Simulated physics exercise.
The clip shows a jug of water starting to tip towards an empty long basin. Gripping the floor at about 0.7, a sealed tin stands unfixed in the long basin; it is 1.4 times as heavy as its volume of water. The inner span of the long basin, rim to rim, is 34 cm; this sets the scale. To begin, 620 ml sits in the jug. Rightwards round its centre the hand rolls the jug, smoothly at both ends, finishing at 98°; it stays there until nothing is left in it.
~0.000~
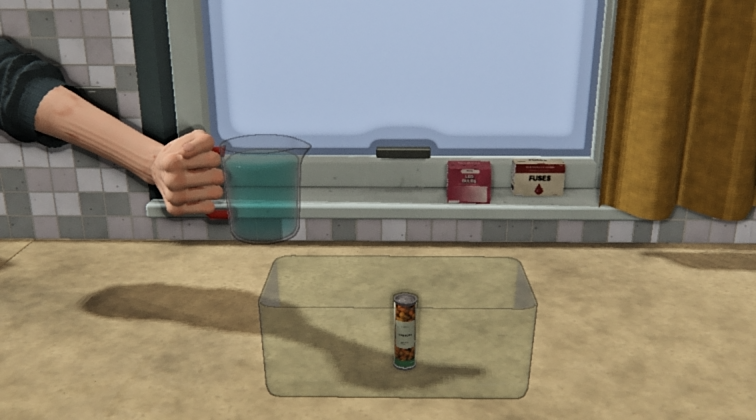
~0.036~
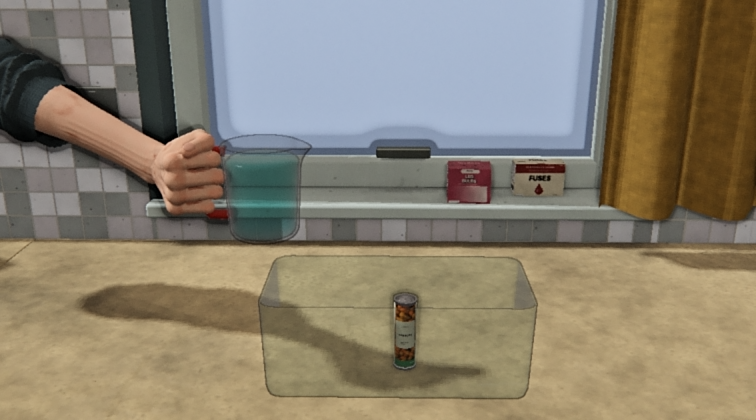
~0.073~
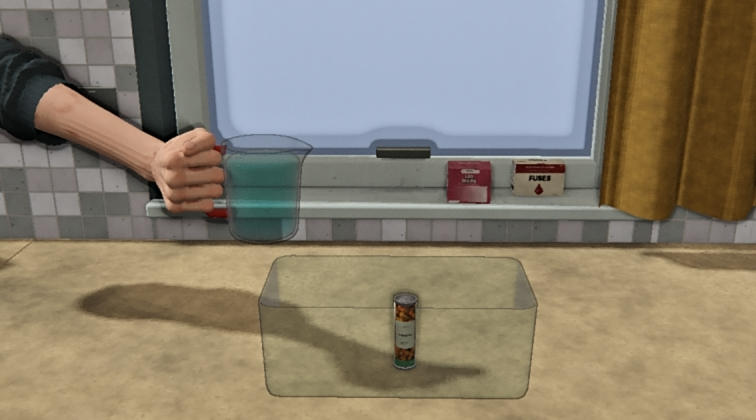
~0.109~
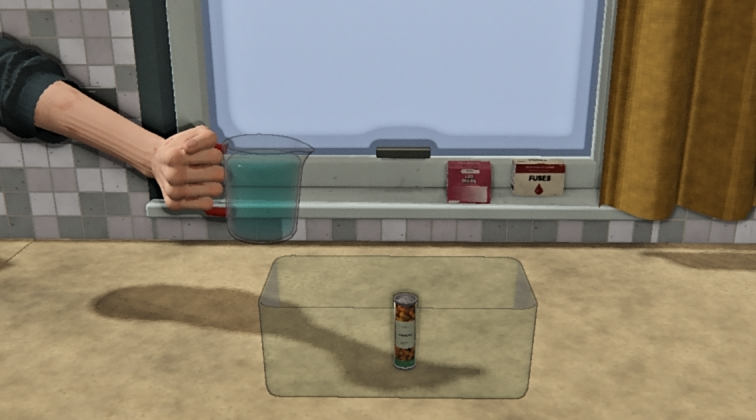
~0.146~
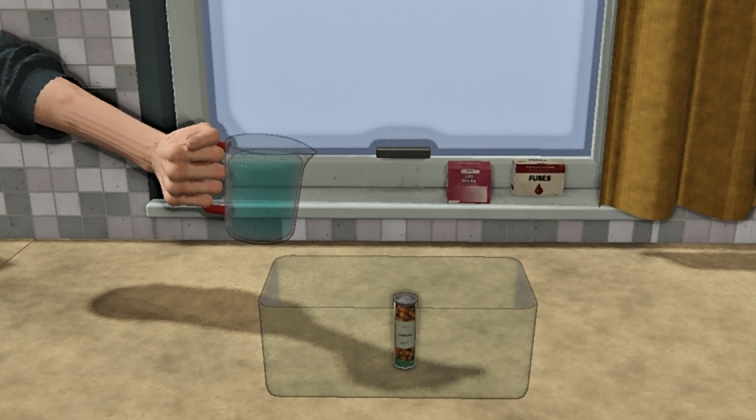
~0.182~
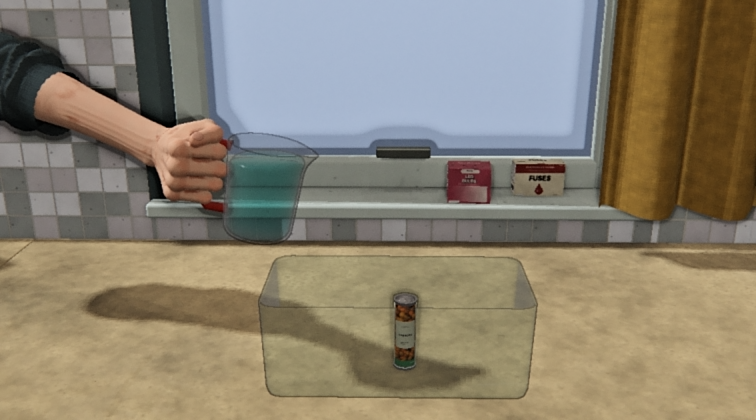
The clip opens on a hand holding a clear jug of blue-green water, level and still, above and to the left of an empty long basin with a small tin standing in it. The hand then slowly rolls the jug slightly rightwards, while the basin and tin stay still.
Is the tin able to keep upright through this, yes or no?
Yes, it remains upright.
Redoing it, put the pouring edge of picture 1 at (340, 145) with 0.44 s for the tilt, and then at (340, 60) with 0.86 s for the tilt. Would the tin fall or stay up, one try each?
The tin overturns the first time and stays vertical the second time.
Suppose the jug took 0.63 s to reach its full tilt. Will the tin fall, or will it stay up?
Then the tin does not tip.
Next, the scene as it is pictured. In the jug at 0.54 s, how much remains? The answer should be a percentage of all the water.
Close to 82 in a hundred.
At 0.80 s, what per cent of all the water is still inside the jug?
I reckon near 34 per cent still sits there.
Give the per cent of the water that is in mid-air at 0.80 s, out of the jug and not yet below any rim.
Near 20 per cent, I'd say.
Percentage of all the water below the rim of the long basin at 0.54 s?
About 3 per cent.
By 0.54 s the tilt is 67° and 82 per cent is still to pour; the tin stands where it began.
By 0.80 s the tilt is 97° and 33 per cent is still to pour; the tin stands where it began.
By 1.07 s the tilt is 98° and 6 per cent is still to pour; the tin stands where it began.
By 1.36 s the tilt is 98° and 1 per cent is still to pour; the tin stands where it began.
At rest the tin stands where it began.
